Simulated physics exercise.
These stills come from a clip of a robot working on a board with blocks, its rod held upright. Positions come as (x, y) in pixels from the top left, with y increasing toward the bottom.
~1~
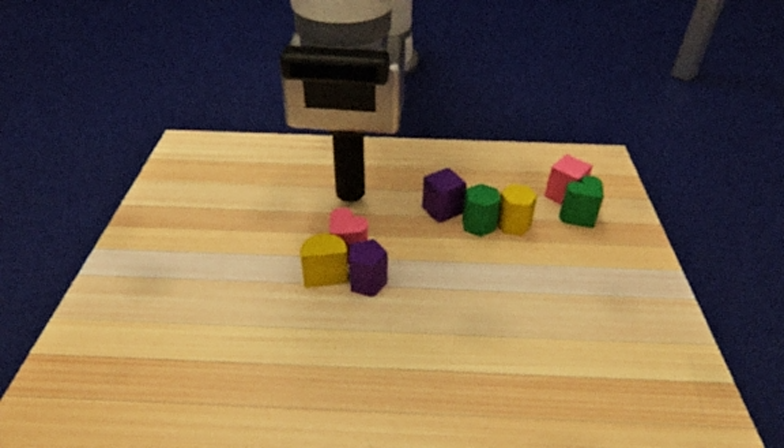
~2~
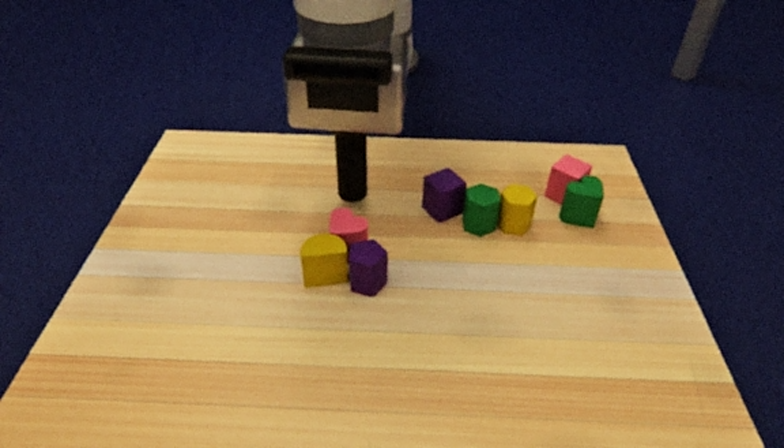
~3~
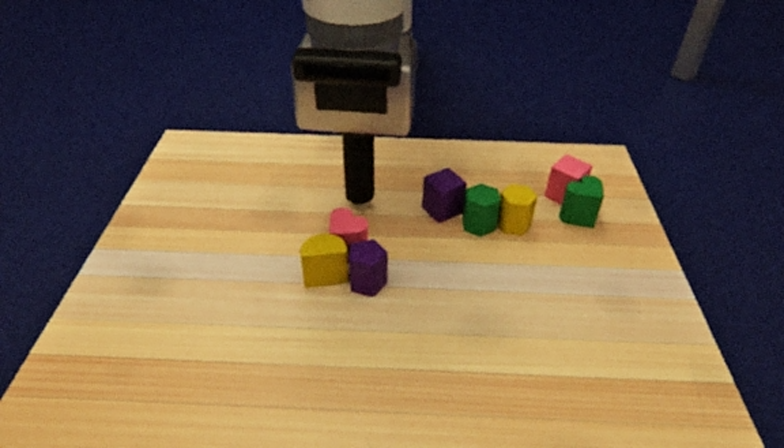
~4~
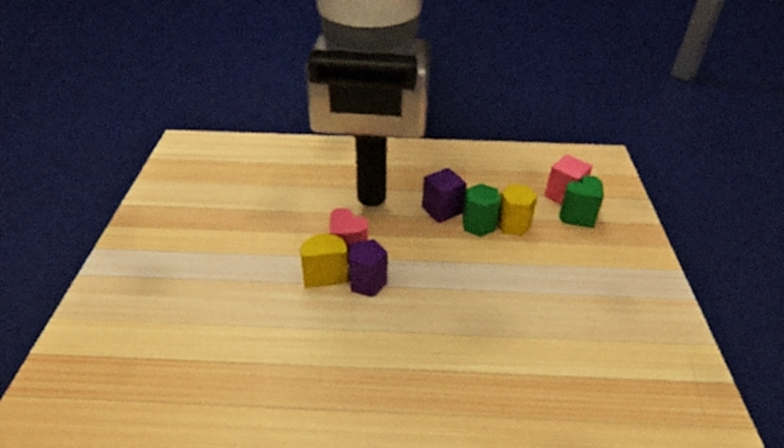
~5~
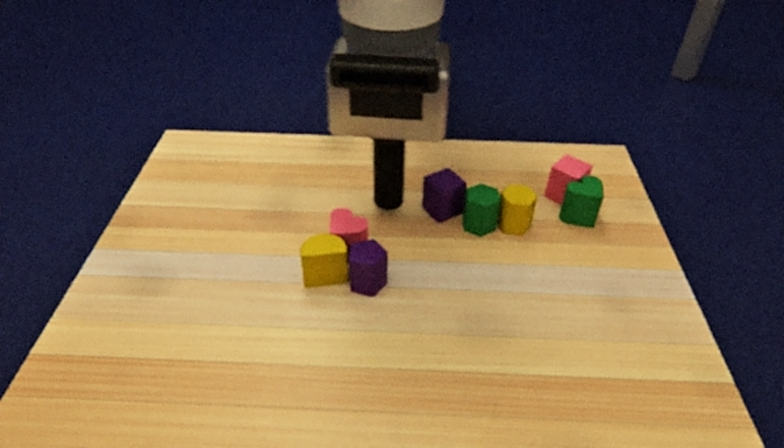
A robot arm with a black rod hangs over the far side of a light striped wooden board, seen from above at an angle against dark blue. A yellow block, a pink heart and a purple block cluster left of centre, while purple, green, yellow, pink and green blocks sit farther right. The rod slides slowly right toward the purple block, touching nothing, as the blocks and camera stay still.
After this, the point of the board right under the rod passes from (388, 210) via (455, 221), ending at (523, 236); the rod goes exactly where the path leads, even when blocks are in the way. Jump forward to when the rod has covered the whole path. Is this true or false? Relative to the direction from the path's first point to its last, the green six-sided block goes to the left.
Answer: False.
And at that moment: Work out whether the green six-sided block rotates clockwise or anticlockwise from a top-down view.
Seen from above, its turn is clockwise.
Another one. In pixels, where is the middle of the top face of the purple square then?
Its top centre is at about (478, 173).
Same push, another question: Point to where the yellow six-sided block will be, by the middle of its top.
About (585, 204).
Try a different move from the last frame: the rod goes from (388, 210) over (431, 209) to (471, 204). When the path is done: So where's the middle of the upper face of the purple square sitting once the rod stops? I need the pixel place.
About (505, 169).
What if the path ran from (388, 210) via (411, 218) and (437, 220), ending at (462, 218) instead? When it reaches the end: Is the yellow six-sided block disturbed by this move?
The yellow six-sided block changes place.
What follows on the original path. One third of the way, rod at (435, 208); purple square at (463, 177).
Two thirds of the way, rod at (481, 217); purple square at (478, 173), turned 30° anticlockwise; green six-sided block at (517, 200); yellow six-sided block at (552, 197), turned 15° anticlockwise.
At the end, rod at (525, 227); purple square at (478, 173), turned 30° anticlockwise; green six-sided block at (562, 218), turned 30° clockwise; yellow six-sided block at (585, 204), turned 90° anticlockwise; green heart-shaped block at (592, 185).
